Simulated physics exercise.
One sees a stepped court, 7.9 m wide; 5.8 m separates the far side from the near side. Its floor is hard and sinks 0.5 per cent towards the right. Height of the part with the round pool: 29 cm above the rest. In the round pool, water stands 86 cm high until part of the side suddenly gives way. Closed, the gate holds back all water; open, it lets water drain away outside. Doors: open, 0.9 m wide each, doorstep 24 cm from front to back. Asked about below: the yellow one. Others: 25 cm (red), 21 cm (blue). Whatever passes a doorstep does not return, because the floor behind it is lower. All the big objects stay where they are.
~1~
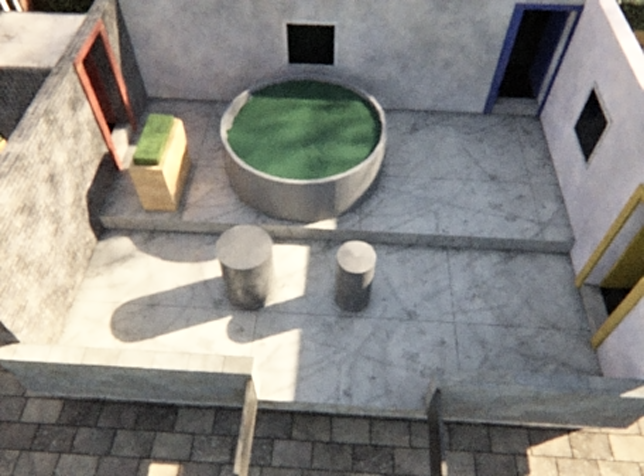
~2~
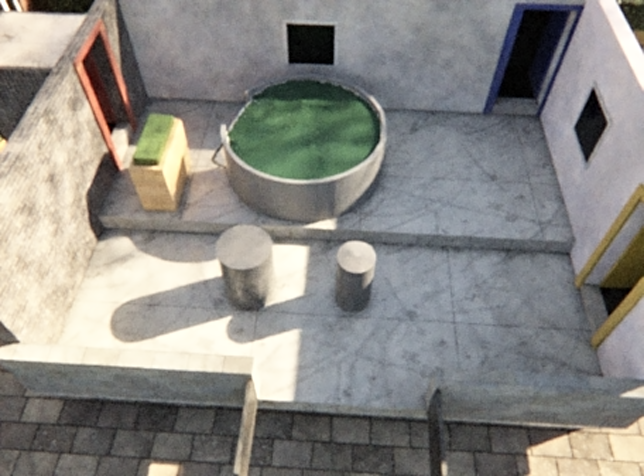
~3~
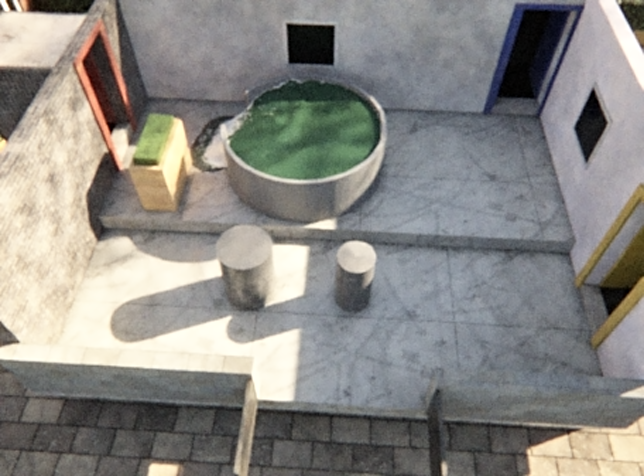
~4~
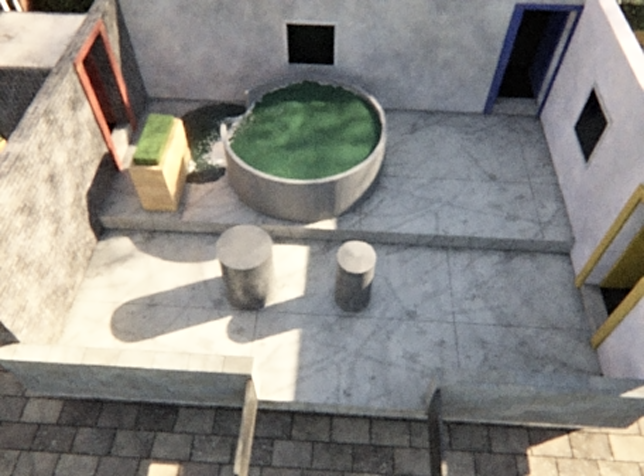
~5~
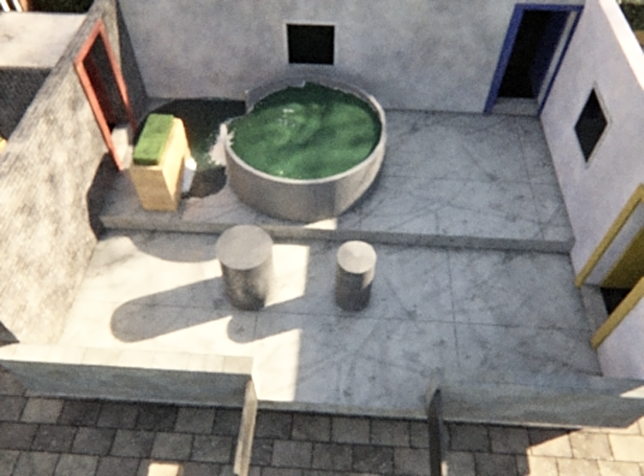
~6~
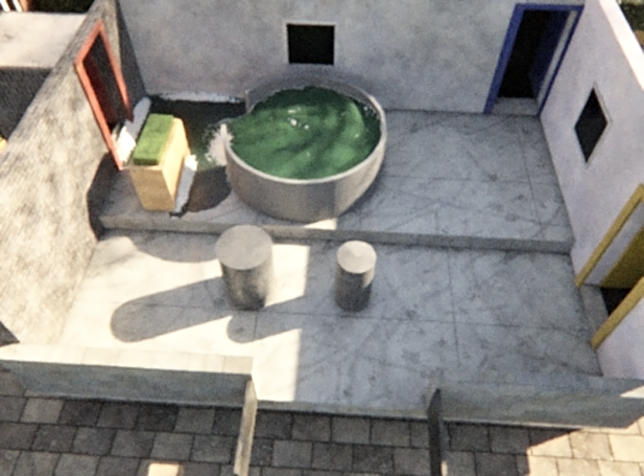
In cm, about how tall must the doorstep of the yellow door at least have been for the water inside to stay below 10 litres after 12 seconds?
It would have had to be close to 14 cm tall.
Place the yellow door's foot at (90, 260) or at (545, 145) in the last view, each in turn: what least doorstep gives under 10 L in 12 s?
In turn: Roughly 10.0 cm, roughly 10.5 cm.
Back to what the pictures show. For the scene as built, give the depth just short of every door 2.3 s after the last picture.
Door depths (cm): Red = 39, blue = 0, yellow = 0.
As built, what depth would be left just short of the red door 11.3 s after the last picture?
Roughly 13.0 cm deep.
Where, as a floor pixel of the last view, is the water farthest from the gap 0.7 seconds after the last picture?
Lab note: Front tip approx. at (167, 309).
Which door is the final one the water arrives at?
Yellow.
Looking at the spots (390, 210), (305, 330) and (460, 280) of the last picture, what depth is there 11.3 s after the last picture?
First spot about 1 cm, second about 7 cm, third about 13 cm.
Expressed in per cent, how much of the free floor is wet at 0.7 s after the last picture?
Roughly 20 percent.
Then, 0.7 s after the last picture water covers 20 % of the floor, deepest (61 cm) near (149, 98); it has not reached the yellow door.
Then, 2.3 s after the last picture water covers 35 % of the floor, deepest (42 cm) near (169, 141); it has not reached the yellow door.
Then, 11.3 s after the last picture water covers 90 % of the floor, deepest (20 cm) near (415, 356); 16 cm at the yellow door, 4 litres in over its 15 cm doorstep.
At the yellow door as built, the water peaked near 17 cm, 10.3 s after the last picture.
Run again over the same 12 s with other heights there, 34 litres in over 11.5 cm, 1 litre over 16 cm. The limit of 10 litres is kept from about 14 cm up.
